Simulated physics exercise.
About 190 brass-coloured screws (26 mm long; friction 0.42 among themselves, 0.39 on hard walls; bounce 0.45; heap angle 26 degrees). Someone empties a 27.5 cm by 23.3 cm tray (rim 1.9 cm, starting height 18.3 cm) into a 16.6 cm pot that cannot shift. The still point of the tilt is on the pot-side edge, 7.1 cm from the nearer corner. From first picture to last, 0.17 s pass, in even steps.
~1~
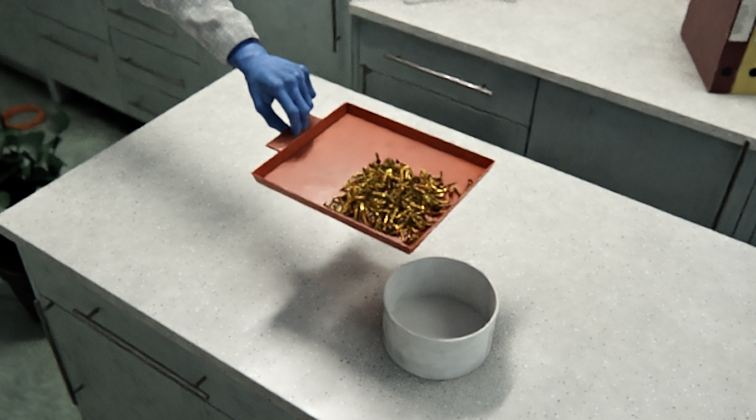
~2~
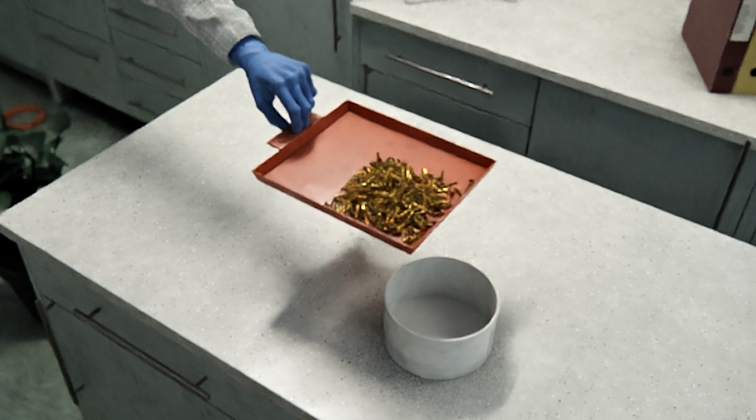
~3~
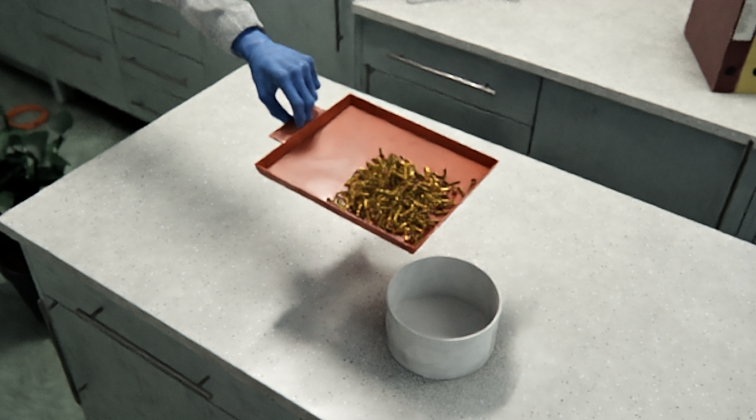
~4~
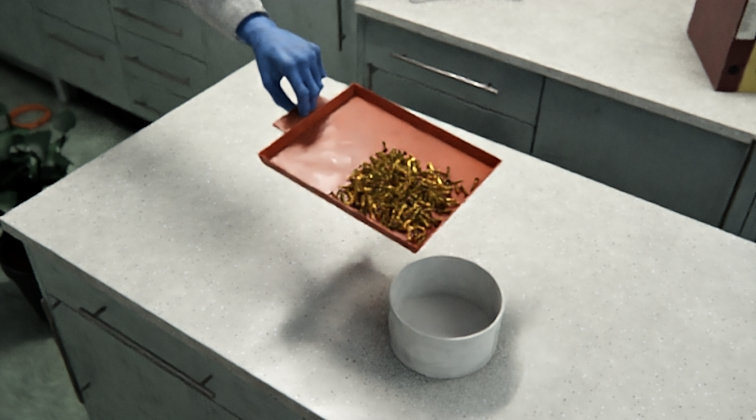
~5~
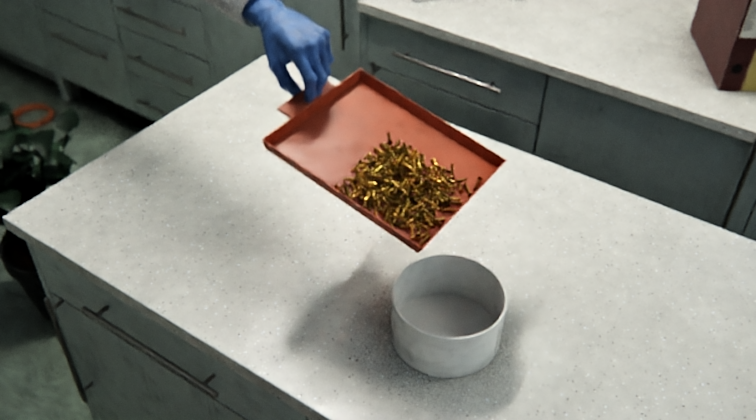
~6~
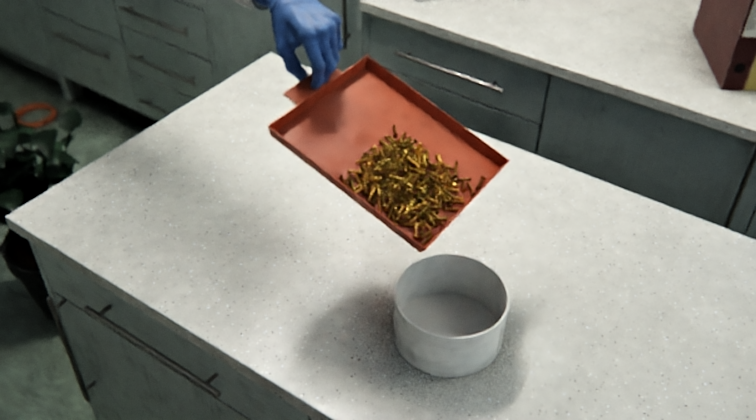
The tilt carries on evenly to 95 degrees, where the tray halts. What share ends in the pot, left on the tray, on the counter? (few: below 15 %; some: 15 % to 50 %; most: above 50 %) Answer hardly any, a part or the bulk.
Pot the bulk, tray hardly any, counter a part.
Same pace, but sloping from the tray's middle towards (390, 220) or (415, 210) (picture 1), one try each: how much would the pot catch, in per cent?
Some 90 and 95 per cent.
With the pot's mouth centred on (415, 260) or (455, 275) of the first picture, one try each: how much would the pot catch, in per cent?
About 10 and 70 per cent.
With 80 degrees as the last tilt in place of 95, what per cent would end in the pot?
Then about 65 per cent.
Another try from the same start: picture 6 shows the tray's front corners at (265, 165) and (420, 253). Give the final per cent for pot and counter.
Pot 50, counter 50.
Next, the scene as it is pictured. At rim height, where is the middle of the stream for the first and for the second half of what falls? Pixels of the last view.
First near (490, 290), later near (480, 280).
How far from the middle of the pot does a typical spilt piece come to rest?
Roughly 16 cm.
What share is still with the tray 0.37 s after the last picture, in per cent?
Some 70 per cent of the load.
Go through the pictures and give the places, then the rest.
Tray tilt 0 degrees, front corners at (256, 172) and (410, 245); middle of the pieces at (391, 196); pot at (441, 296), in the first picture.
Tray tilt 1 degrees, front corners at (257, 170) and (411, 245); middle of the pieces at (392, 195), in the second picture.
Tray tilt 3 degrees, front corners at (259, 164) and (414, 245), lowest corner right front; middle of the pieces at (395, 193), in the third picture.
Tray tilt 7 degrees, front corners at (263, 154) and (417, 244), lowest corner right front; middle of the pieces at (398, 189), in the fourth picture.
Tray tilt 13 degrees, front corners at (267, 140) and (421, 244), lowest corner right front; middle of the pieces at (403, 185), in the fifth picture.
Tray tilt 19 degrees, front corners at (273, 126) and (425, 244), lowest corner right front; middle of the pieces at (407, 181); pot at (452, 294), in the sixth picture.
Then, 0.22 s after the last picture, tilt 58 degrees; the tray holds 100 %, the pot 0 %.
Then, 0.37 s after the last picture, tilt 85 degrees; the tray holds 70 %, the pot 0 %.
Then, 0.64 s after the last picture, tilt 95 degrees; the tray holds 0 %, the pot 60 %.
In the end, pot 60 %, tray 0 %, counter 40 %.
